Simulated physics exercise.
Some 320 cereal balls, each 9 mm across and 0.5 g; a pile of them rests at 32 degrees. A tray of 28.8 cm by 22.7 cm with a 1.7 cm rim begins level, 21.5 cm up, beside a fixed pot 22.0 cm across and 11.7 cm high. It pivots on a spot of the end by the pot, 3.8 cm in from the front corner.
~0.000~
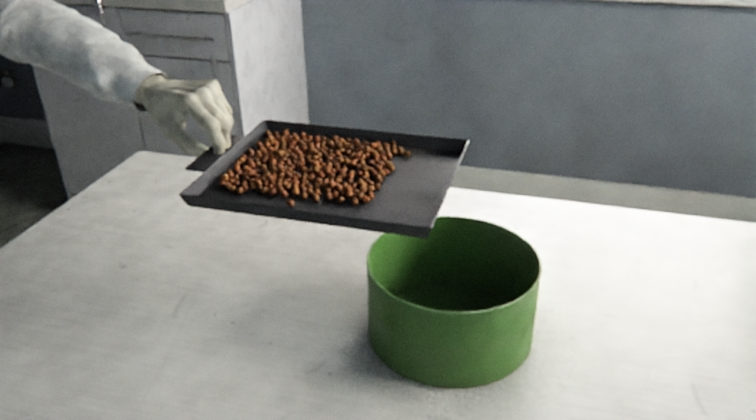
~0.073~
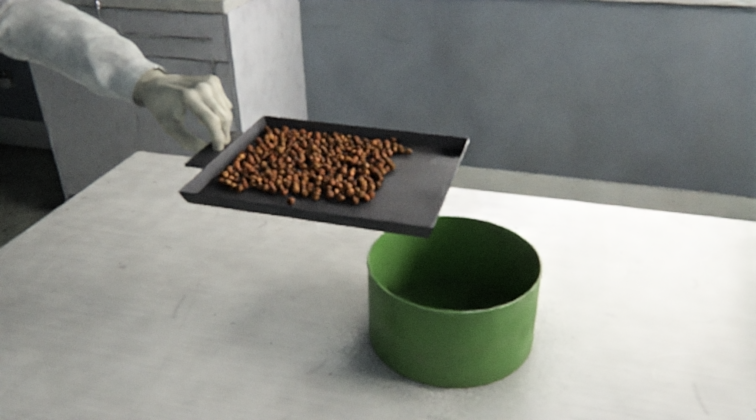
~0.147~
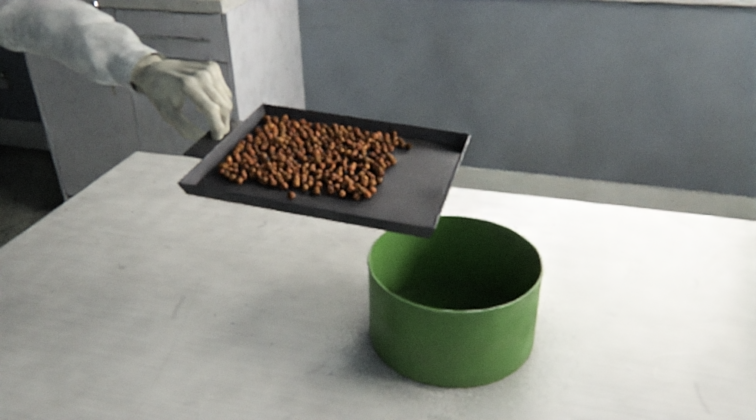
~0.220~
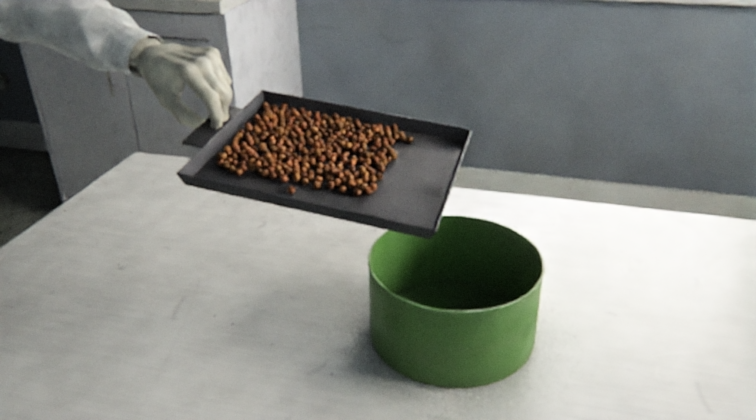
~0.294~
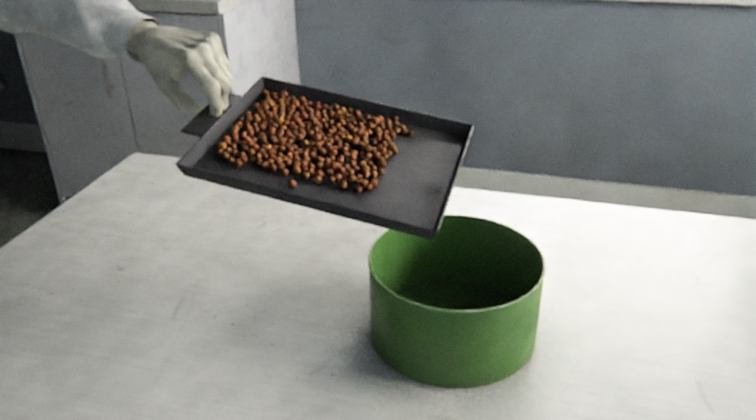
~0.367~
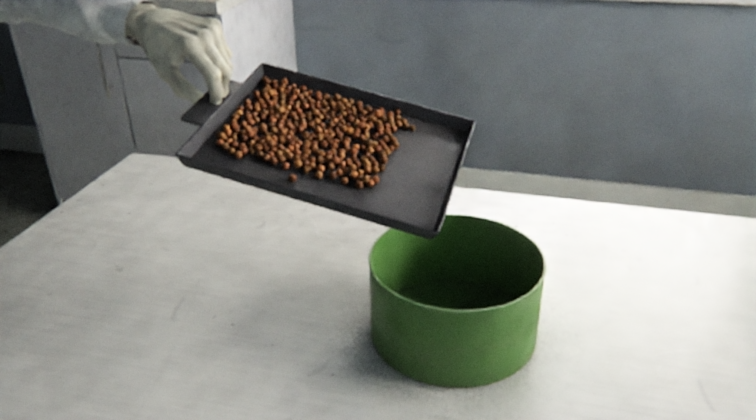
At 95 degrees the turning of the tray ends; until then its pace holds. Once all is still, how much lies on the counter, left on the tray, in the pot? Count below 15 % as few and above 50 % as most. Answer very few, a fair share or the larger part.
Counter the larger part, tray very few, pot a fair share.
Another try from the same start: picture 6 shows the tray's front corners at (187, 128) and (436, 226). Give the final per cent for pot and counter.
Pot 60, counter 40.
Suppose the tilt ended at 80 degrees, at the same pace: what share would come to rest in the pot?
In that case some 25 per cent.
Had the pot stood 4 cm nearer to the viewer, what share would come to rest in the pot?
It would be near 80 per cent.
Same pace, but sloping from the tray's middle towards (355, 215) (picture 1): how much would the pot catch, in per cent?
Some 0 per cent.
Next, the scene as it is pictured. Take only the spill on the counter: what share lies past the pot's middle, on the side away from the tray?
Roughly 80 per cent.
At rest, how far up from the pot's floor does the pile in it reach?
About 1.5 cm.
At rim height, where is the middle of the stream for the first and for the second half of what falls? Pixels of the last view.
At about (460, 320), then at (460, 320).
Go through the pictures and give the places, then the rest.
Tray tilt 0 degrees, front corners at (186, 193) and (427, 224); middle of the pieces at (316, 167); pot at (453, 259), in the first frame.
Tray tilt 1 degrees, front corners at (186, 190) and (428, 224); middle of the pieces at (316, 164), in the second frame.
Tray tilt 4 degrees, front corners at (185, 181) and (430, 225), lowest corner right front; middle of the pieces at (316, 157), in the third frame.
Tray tilt 7 degrees, front corners at (184, 172) and (432, 226), lowest corner right front; middle of the pieces at (316, 149), in the fourth frame.
Tray tilt 11 degrees, front corners at (184, 162) and (433, 227), lowest corner right front; middle of the pieces at (317, 140), in the fifth frame.
Tray tilt 14 degrees, front corners at (183, 153) and (434, 227), lowest corner right front; middle of the pieces at (318, 132); pot at (456, 257). The tray's pace is about 45 degrees a second, in the sixth frame.
Then, at 1.18 s, tilt 52 degrees; the tray holds 95 %, the pot 0 %.
After 1.72 s, tilt 77 degrees; the tray holds 90 %, the pot 5 %.
After 2.32 s, tilt 95 degrees; the tray holds 0 %, the pot 25 %.
In the end, at 3.0 s, counter 75 %, tray 0 %, pot 25 %.
